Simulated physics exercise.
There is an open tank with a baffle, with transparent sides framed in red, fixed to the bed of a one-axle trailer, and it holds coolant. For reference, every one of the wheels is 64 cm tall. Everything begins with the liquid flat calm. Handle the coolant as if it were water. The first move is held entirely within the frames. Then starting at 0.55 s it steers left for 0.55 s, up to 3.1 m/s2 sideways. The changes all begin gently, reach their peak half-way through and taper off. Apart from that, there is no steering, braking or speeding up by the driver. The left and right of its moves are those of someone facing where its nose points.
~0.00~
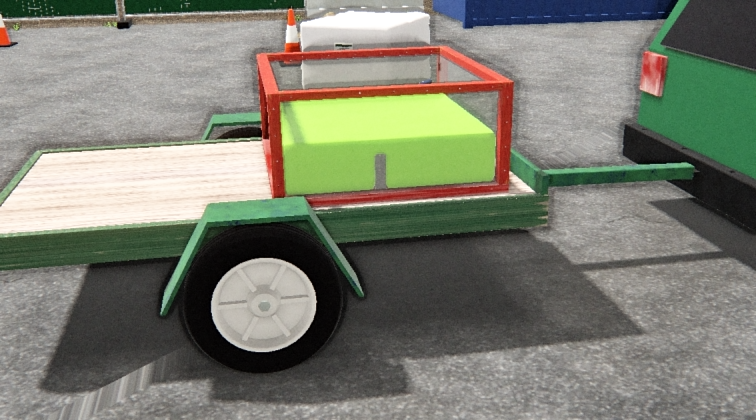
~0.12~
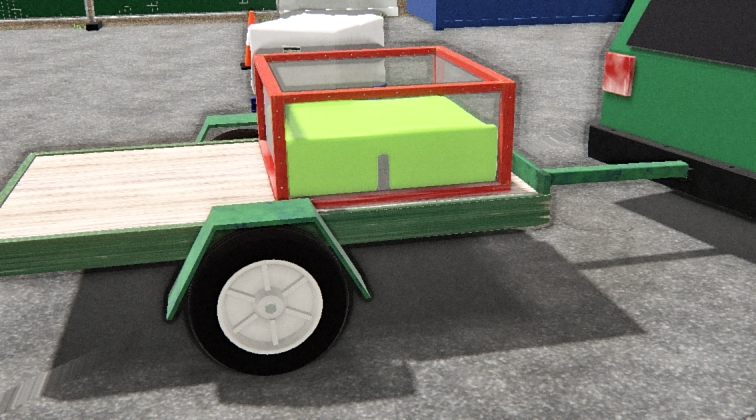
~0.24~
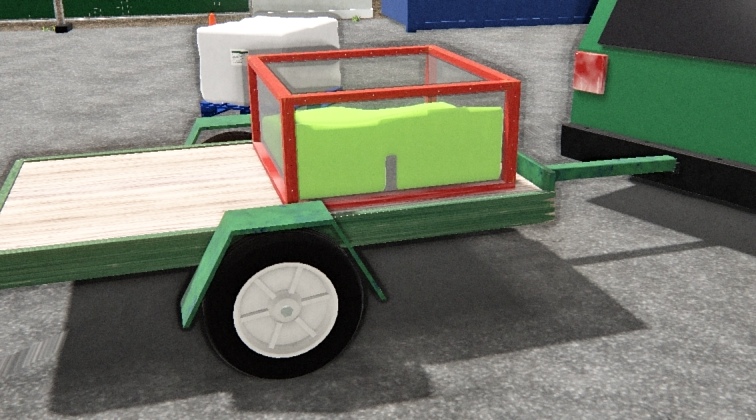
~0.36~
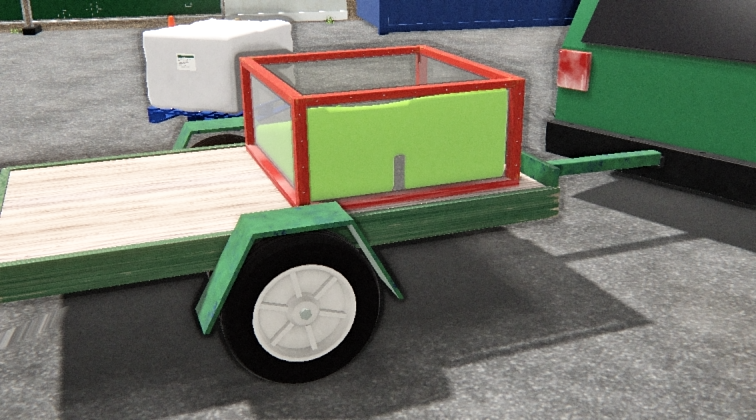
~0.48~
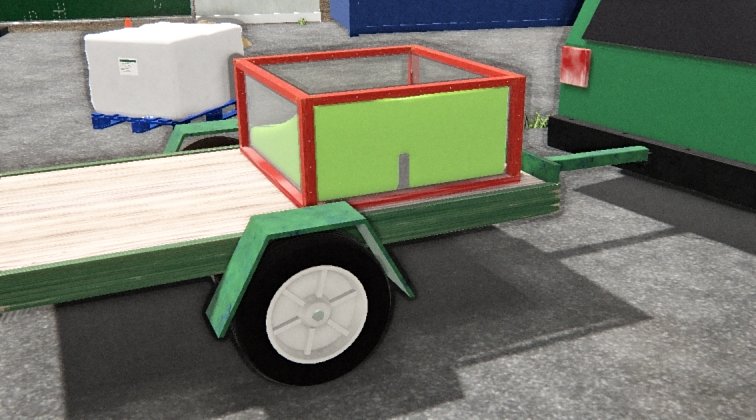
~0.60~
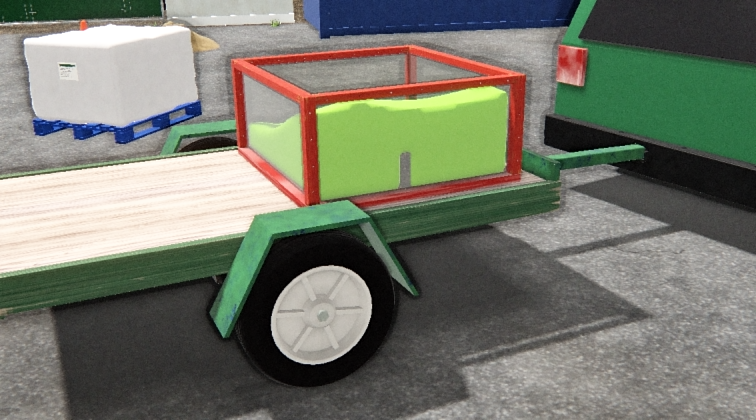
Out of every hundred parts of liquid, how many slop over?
Some 1 in every hundred.
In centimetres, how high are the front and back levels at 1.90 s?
The level sits near 18 cm in front and near 20 cm behind.
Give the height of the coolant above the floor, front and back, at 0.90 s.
The front stands at 20 cm and the back at 22 cm.
By 0.90 s front 19 cm, middle 26 cm, back 22 cm above the floor; no loss so far.
By 1.40 s front 30 cm, middle 29 cm, back 25 cm above the floor; no loss so far.
By 1.90 s front 18 cm, middle 20 cm, back 21 cm above the floor; the loss stands at 1 per cent, over the far side.
By 4.09 s the loss stands at 1 per cent, over the far side, 2 of 210 litres.
